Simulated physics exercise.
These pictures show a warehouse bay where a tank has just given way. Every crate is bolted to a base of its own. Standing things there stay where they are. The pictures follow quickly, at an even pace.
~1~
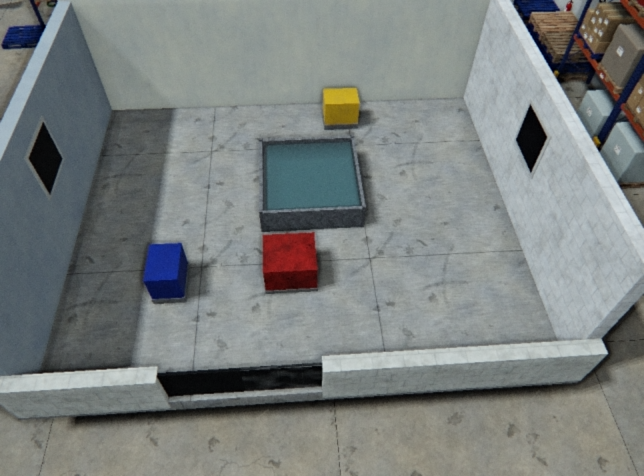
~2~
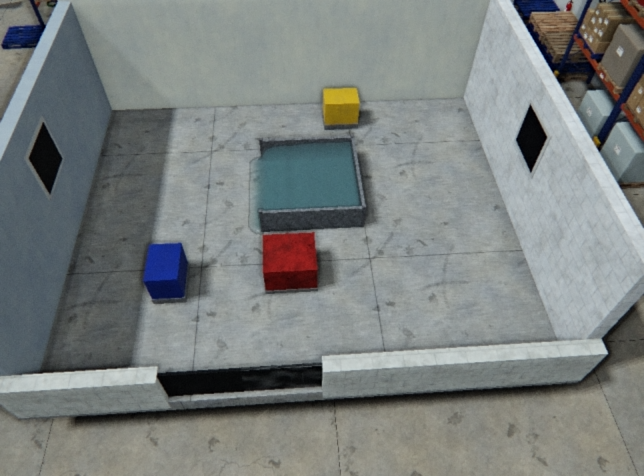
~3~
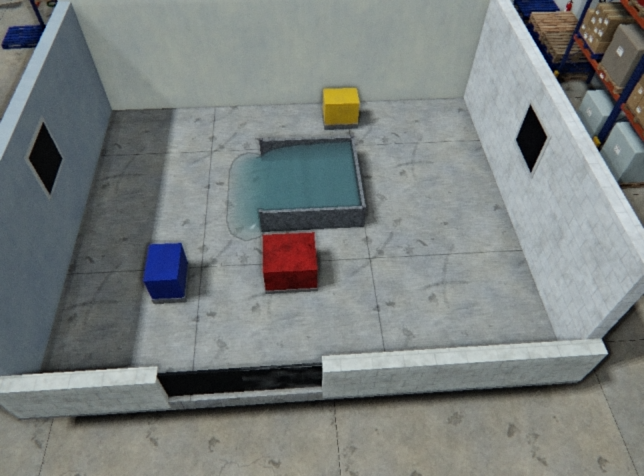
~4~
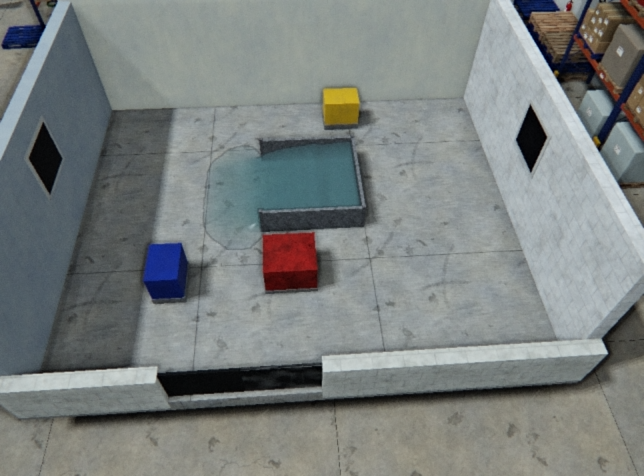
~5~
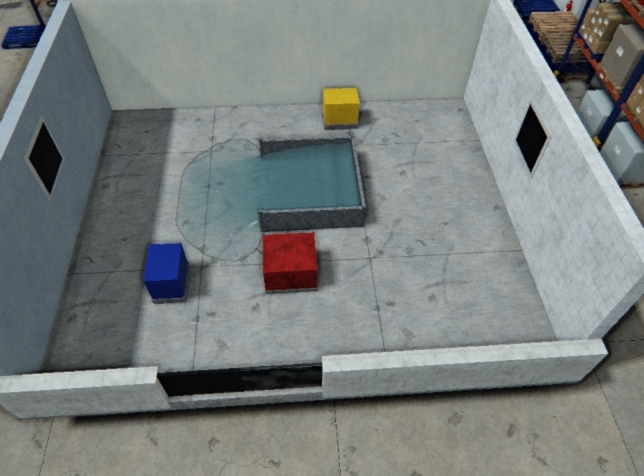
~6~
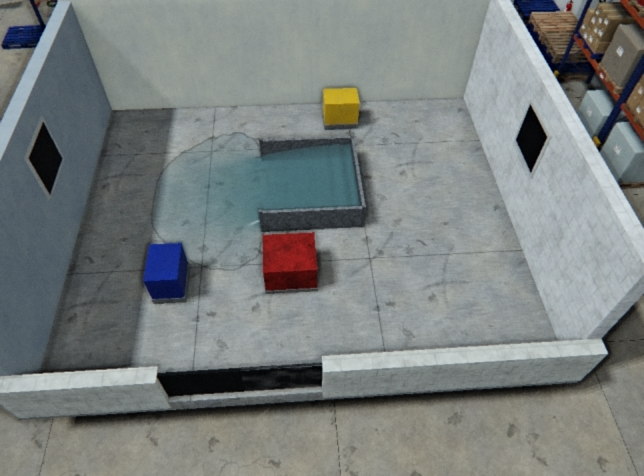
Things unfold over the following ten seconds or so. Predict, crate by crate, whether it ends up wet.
Result: The yellow crate will be left dry; the blue crate will be left dry; the red crate will be left dry.
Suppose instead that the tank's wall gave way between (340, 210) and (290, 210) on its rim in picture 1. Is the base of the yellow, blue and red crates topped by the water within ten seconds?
One by one: Yellow stays dry, blue is safe, red is wetted.
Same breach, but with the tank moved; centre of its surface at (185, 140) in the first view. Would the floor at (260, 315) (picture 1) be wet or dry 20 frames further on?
Answer: Clear.
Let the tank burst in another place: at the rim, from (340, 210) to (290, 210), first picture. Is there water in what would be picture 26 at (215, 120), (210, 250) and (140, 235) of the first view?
In that order: Free of water, flooded, flooded.
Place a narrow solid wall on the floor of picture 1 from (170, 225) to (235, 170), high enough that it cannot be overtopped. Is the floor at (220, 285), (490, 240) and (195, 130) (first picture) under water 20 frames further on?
As listed: Under water, not flooded, wet.
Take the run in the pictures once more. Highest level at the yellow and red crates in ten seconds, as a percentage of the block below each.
About 70 percent and about 60 percent.
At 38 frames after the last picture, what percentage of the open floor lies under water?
Around 55 in a hundred.
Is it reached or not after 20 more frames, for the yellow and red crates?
The way I see it, yellow remains dry while red remains dry.
A moment on, water covers 25 % of the floor; the yellow crate not reached, the blue crate water round its plinth, the red crate not reached.
Next, water covers 30 % of the floor; the yellow crate not reached, the blue crate water round its plinth, the red crate not reached.
Then, water covers 35 % of the floor; the yellow crate not reached, the blue crate water round its plinth, the red crate not reached.
Later, water covers 55 % of the floor; the yellow crate water round its plinth, the blue crate water round its plinth, the red crate water round its plinth.
In the end, water covers 80 % of the floor; the yellow crate stayed above the water, the blue crate stayed above the water, the red crate stayed above the water.
